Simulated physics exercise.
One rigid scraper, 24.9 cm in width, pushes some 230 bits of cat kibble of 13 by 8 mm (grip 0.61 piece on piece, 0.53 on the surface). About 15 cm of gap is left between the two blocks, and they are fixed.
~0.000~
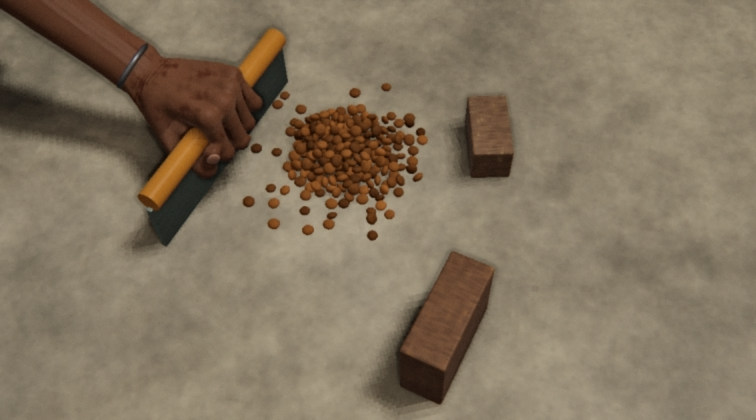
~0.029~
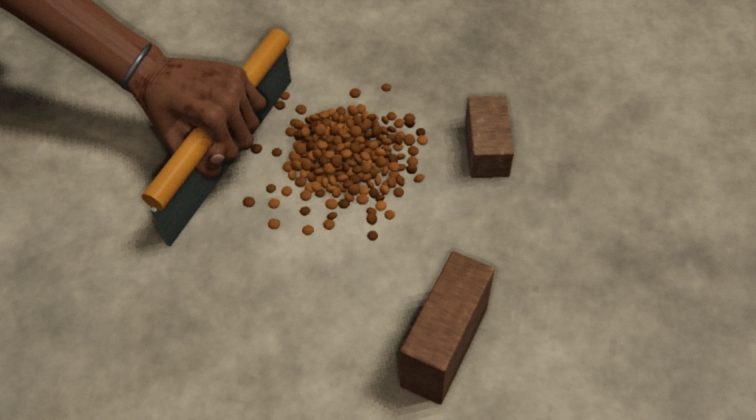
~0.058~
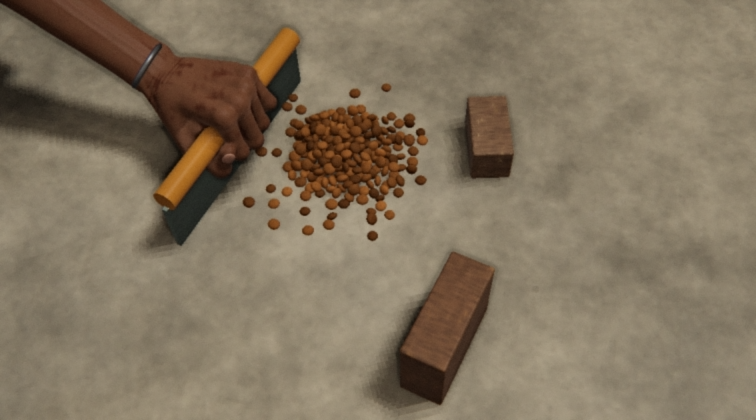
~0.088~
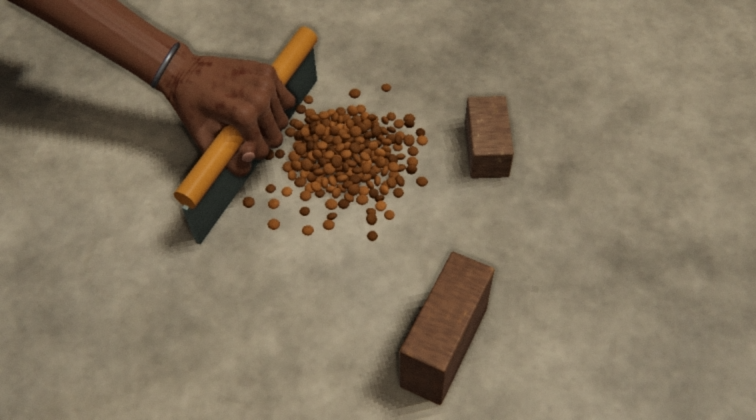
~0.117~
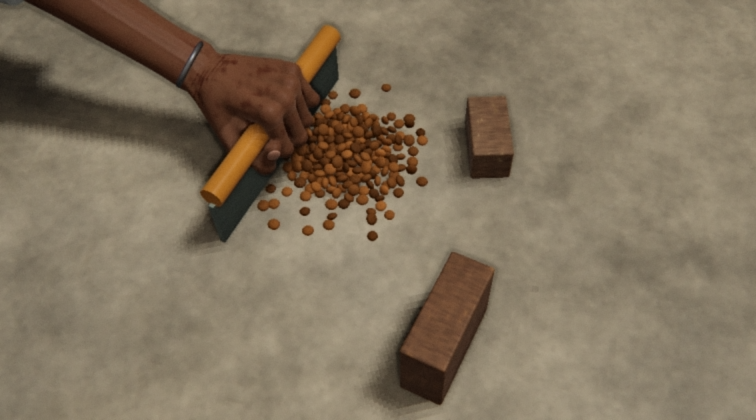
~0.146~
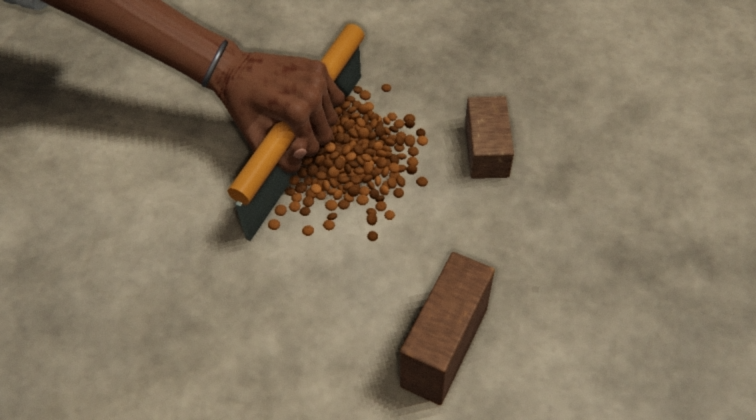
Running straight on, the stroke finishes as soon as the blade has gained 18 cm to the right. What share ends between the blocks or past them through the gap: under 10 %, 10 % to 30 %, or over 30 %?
Through the gap: Very little.
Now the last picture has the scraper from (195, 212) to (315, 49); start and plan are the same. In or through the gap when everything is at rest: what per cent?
In or through the gap - 0 %.
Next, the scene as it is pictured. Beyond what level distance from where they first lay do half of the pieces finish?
It works out at some 10 centimetres.
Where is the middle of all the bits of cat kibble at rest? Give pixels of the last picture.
Around pixel (435, 176).
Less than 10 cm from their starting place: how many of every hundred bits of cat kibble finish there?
Close to 50 in a hundred.
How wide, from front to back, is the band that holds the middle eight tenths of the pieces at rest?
It works out at some 18 centimetres.
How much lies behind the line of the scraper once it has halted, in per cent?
Estimated share: Near 0 %.
Then, at 0.28 s, scraper 19 cm from its start, spill 18 cm wide; round the far block 10 %, held up before the blocks 90 %.
After 0.40 s, scraper 19 cm from its start, spill 22 cm wide; round the far block 10 %, held up before the blocks 85 %.
Then, at 0.52 s, scraper 19 cm from its start, spill 22 cm wide; in or through the gap 5 %, round the far block 10 %, held up before the blocks 85 %.
At rest (0.9 s), in or through the gap 5 %, round the near block 0 %, round the far block 10 %, held up before the blocks 85 %.
